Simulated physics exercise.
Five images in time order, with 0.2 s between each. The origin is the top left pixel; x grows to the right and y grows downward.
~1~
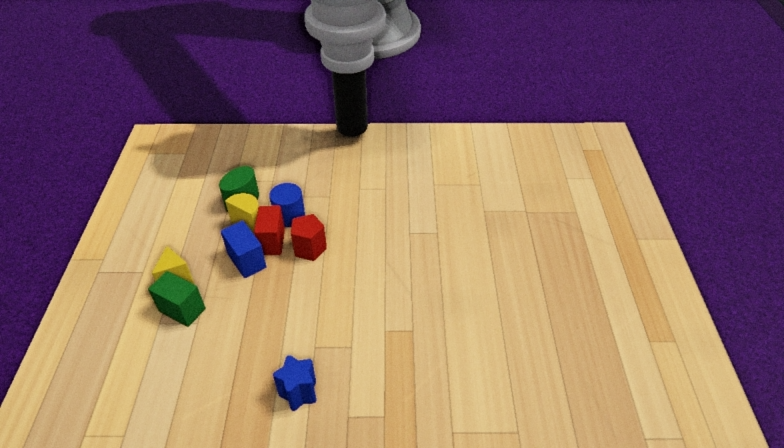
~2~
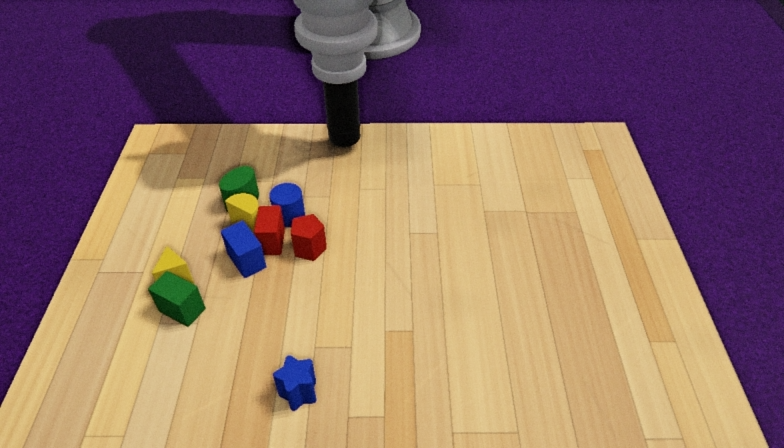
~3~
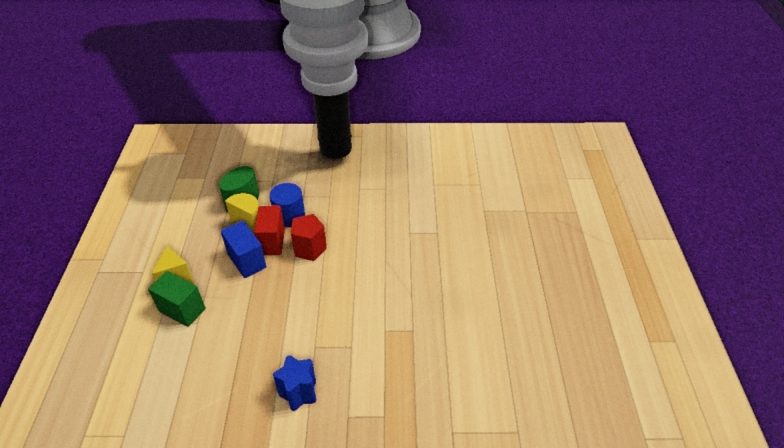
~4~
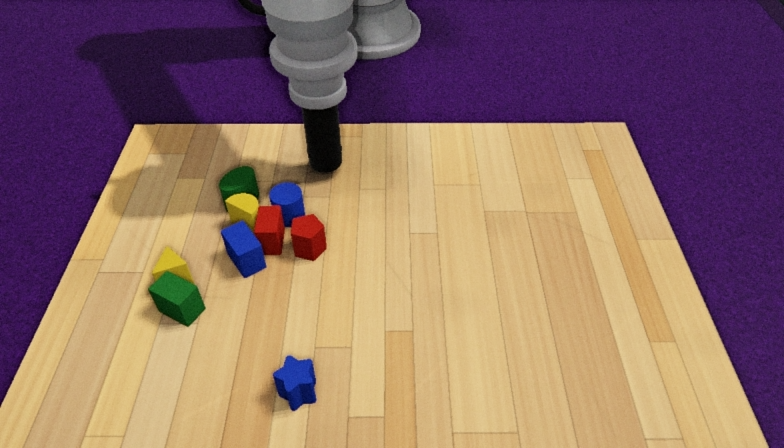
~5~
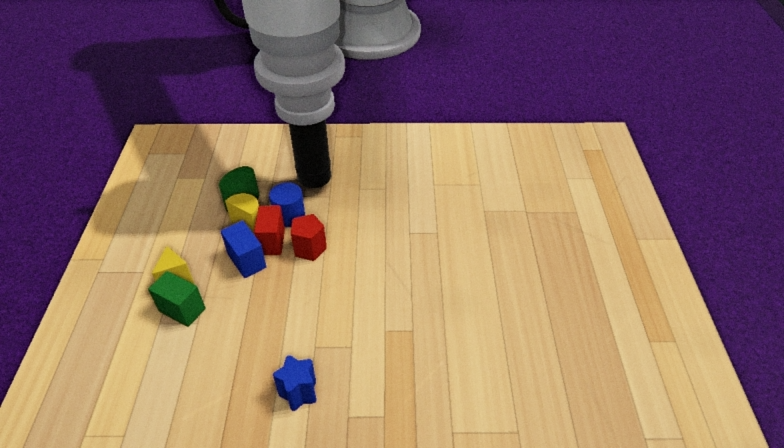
A robot arm moves its black tip down and left toward the still, colored blocks.
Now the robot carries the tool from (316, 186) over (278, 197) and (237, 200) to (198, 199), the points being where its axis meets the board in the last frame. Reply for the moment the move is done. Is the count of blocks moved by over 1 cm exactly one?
The answer is yes.
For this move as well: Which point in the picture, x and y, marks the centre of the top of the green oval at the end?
Near (161, 191).
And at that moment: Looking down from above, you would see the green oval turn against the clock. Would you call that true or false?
That is true.
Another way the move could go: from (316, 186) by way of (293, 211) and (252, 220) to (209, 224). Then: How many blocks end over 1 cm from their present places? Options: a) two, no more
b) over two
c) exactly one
(b)
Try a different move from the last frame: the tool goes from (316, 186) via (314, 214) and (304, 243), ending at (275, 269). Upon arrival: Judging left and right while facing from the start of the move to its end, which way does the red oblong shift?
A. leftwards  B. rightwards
Choice B: Rightwards.
What follows on the original path. One third of the way, tool at (275, 189); blue circular block at (283, 196).
Two thirds of the way, tool at (235, 192); green oval at (198, 183), turned 30° anticlockwise; blue circular block at (283, 196).
At the end, tool at (195, 191); green oval at (161, 191), turned 90° anticlockwise; yellow D-shaped block still; blue circular block at (283, 196).
